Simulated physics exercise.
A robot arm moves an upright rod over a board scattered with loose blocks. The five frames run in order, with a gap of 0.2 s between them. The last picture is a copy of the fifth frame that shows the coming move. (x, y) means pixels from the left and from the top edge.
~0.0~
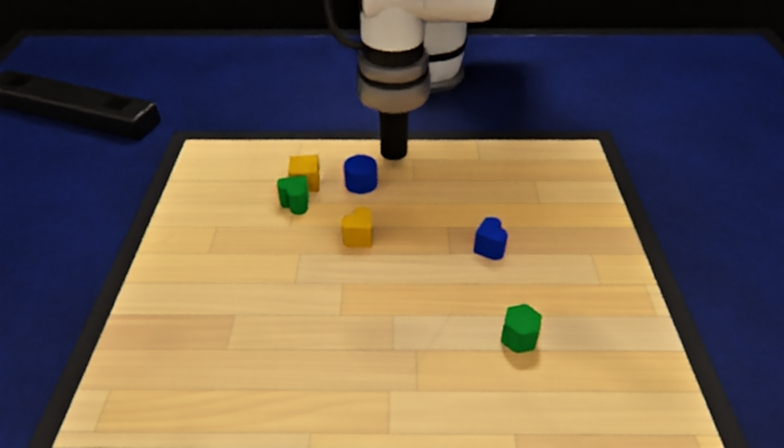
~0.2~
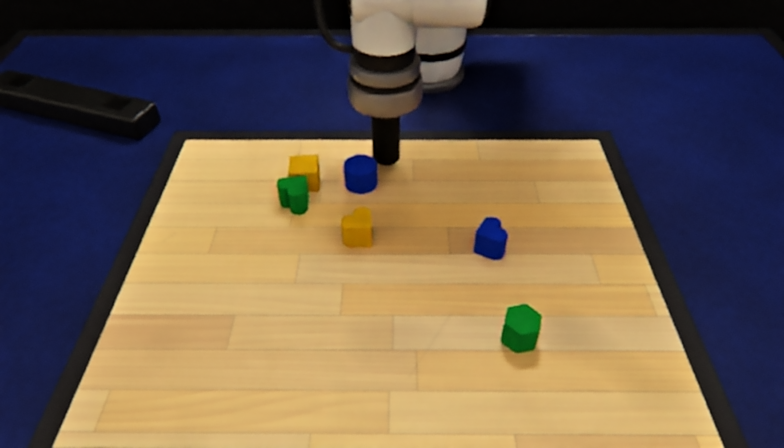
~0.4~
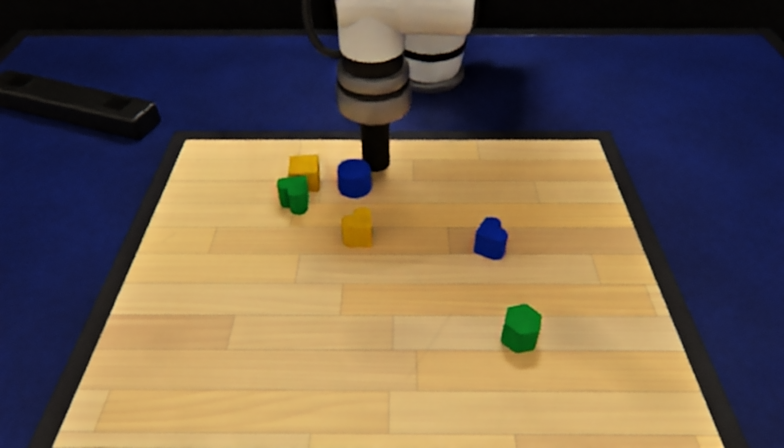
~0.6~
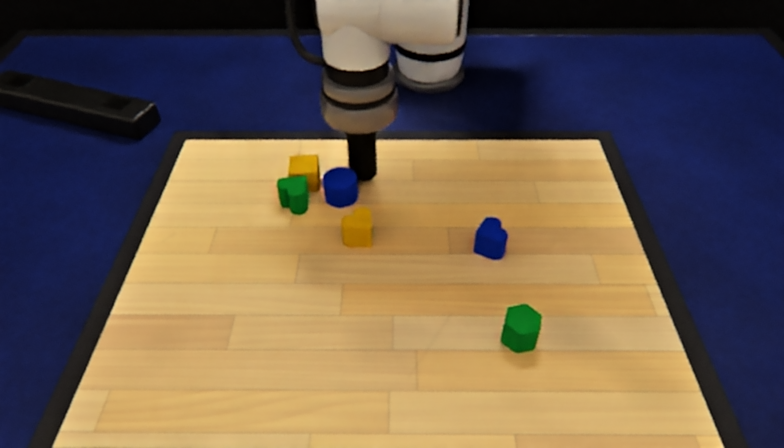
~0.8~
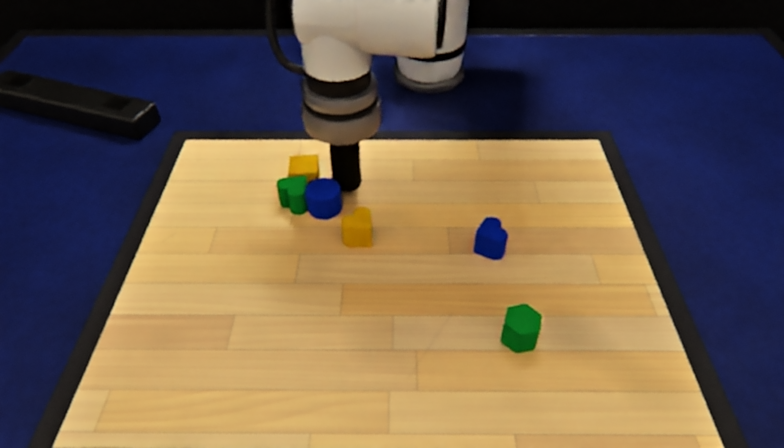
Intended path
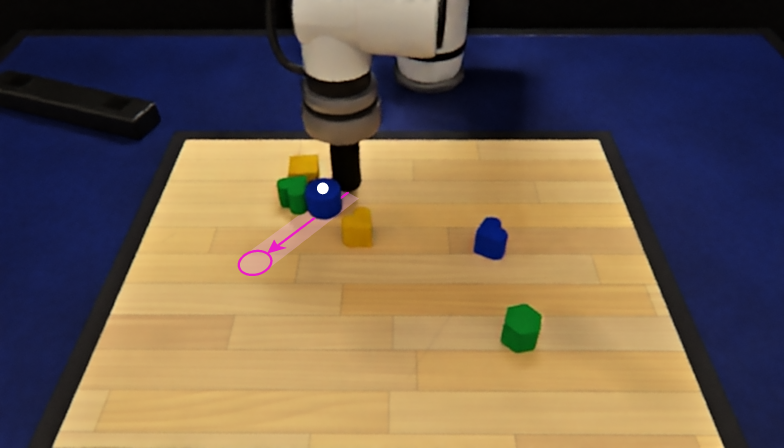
In this clip, a robot arm lowers its dark rod toward the left across a wooden board, pushing a blue round block down and left until it sits beside a green block, while the other scattered blocks stay still.
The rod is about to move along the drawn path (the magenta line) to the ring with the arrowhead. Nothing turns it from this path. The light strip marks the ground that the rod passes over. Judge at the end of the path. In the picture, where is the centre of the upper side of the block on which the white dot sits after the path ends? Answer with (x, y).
About (215, 256).
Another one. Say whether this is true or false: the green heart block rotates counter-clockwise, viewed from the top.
That is false.
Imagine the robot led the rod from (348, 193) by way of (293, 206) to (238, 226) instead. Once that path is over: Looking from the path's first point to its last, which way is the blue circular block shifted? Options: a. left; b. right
Choice a: Left.
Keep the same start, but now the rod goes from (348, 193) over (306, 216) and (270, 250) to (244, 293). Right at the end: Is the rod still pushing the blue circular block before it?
Yes, it checks out.
Path on the board, from (348, 193) directly to (255, 263); the dot is on the blue circular block.
What follows on the original path. One third of the way, rod at (318, 204); green heart block at (286, 187), turned 35° clockwise; blue circular block at (291, 211).
Two thirds of the way, rod at (286, 228); green heart block at (286, 187), turned 35° clockwise; blue circular block at (254, 234).
At the end, rod at (253, 253); green heart block at (286, 187), turned 35° clockwise; yellow square block in place; blue circular block at (215, 256).
